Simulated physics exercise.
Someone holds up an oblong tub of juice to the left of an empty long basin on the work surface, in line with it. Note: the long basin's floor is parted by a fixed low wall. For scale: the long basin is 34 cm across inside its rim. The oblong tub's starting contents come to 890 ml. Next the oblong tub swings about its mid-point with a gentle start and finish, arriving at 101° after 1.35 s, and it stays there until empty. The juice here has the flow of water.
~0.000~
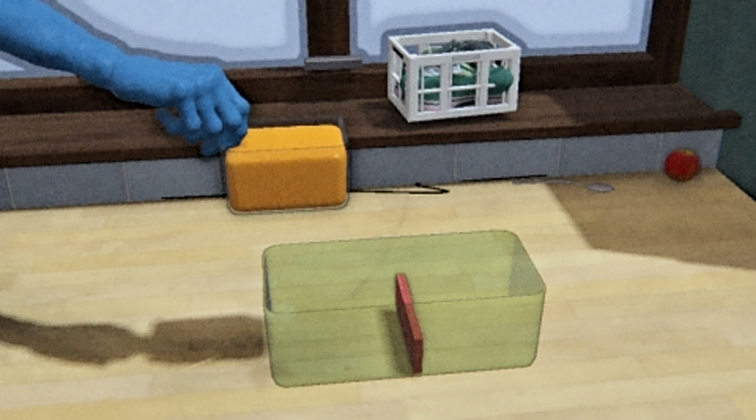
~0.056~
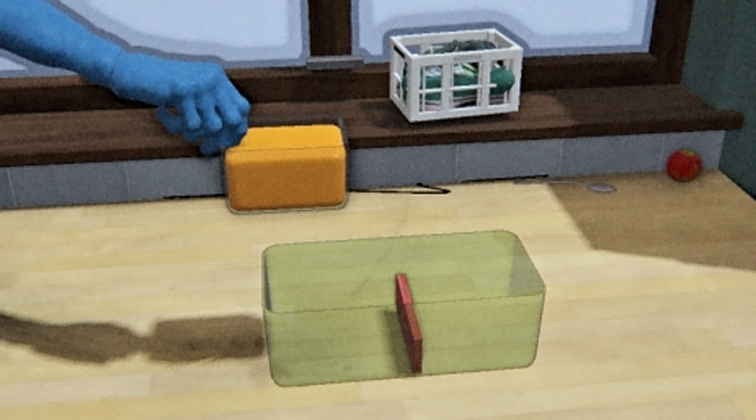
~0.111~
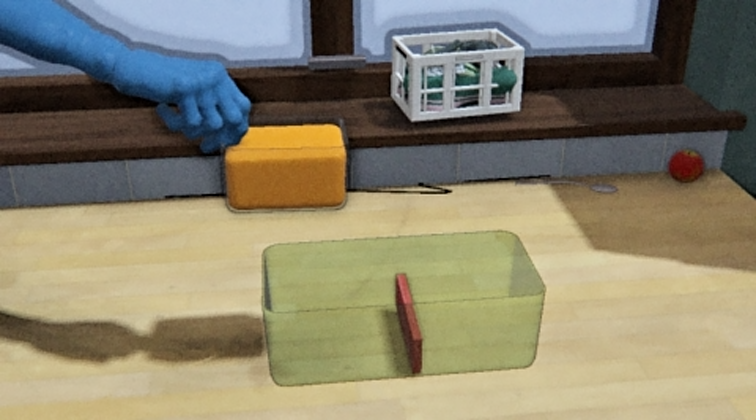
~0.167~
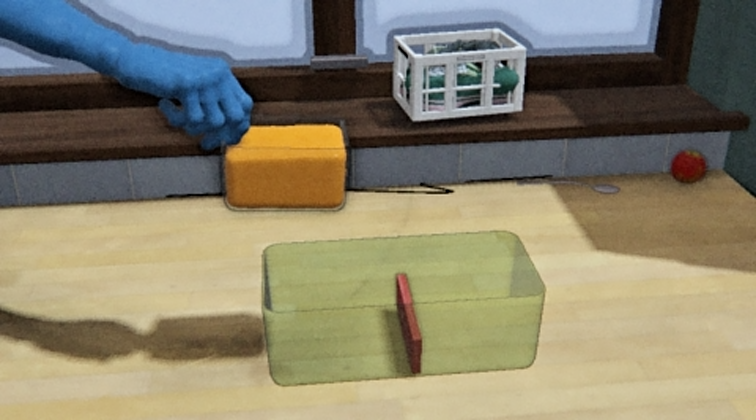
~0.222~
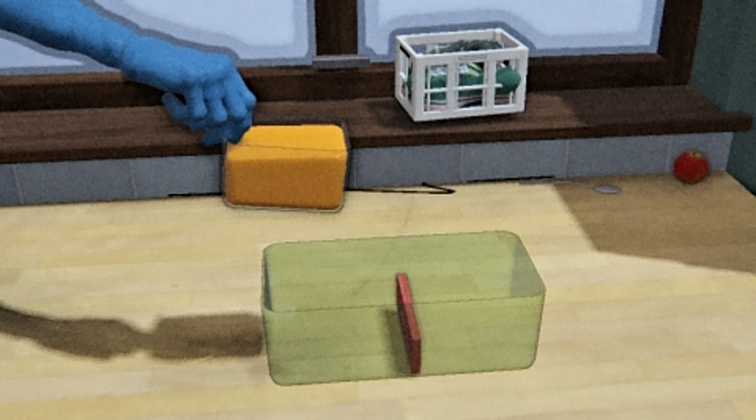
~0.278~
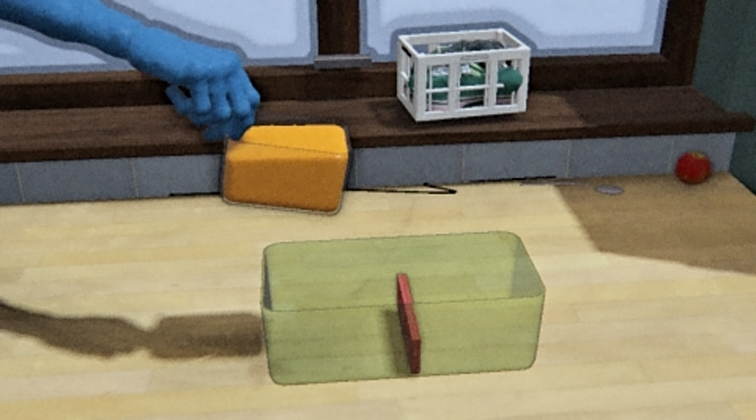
A blue hand held an orange, oblong tub upright behind an empty, see-through long basin with a red divider, then slowly tilted the tub slightly to the right while the basin stayed still.
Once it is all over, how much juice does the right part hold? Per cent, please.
The right part holds about 57 per cent.
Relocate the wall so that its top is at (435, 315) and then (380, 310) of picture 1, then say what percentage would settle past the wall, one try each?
Respectively close to 25 and 75 %.
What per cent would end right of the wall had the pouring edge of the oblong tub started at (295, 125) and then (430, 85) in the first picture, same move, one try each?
0 and 90 %.
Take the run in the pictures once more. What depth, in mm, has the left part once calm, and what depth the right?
Left roughly 14 mm; right roughly 22 mm.
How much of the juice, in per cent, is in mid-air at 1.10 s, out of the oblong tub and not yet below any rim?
Near 8 per cent, I'd say.
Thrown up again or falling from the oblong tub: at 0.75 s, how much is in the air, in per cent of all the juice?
At that moment, about 30 percent.
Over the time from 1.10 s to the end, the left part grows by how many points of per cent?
That works out to roughly 22 per cent of the whole.
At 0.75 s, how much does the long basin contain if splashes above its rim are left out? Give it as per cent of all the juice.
About 12%.
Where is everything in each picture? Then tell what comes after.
Tilt 0°; pouring edge (344, 131); surface from (226, 144) to (343, 138); the long basin's rim runs from (264, 280) to (530, 261); the wall's top is at (409, 306), in the first frame.
Tilt 0°; pouring edge (344, 131); surface from (226, 143) to (342, 138), in the second frame.
Tilt 2°; pouring edge (345, 132); surface from (226, 142) to (343, 138), in the third frame.
Tilt 4°; pouring edge (346, 134); surface from (227, 142) to (344, 138), in the fourth frame.
Tilt 7°; pouring edge (347, 136); surface from (227, 142) to (344, 138), in the fifth frame.
Tilt 10°; pouring edge (348, 140); surface from (228, 142) to (347, 138), in the sixth frame.
Then, 0.75 s in, the tilt is 59° and 58 per cent is still to pour, 5 is left of the wall and 8 right of it.
Then, 1.10 s in, the tilt is 92° and 14 per cent is still to pour, 20 is left of the wall and 57 right of it.
Then, 1.46 s in, the tilt is 101° and 2 per cent is still to pour, 38 is left of the wall and 57 right of it.
Then, 1.85 s in, the tilt is 101° and 0 per cent is still to pour, 42 is left of the wall and 57 right of it.
Finally, 42 per cent lies left of the wall, 57 right of it and 1 outside.
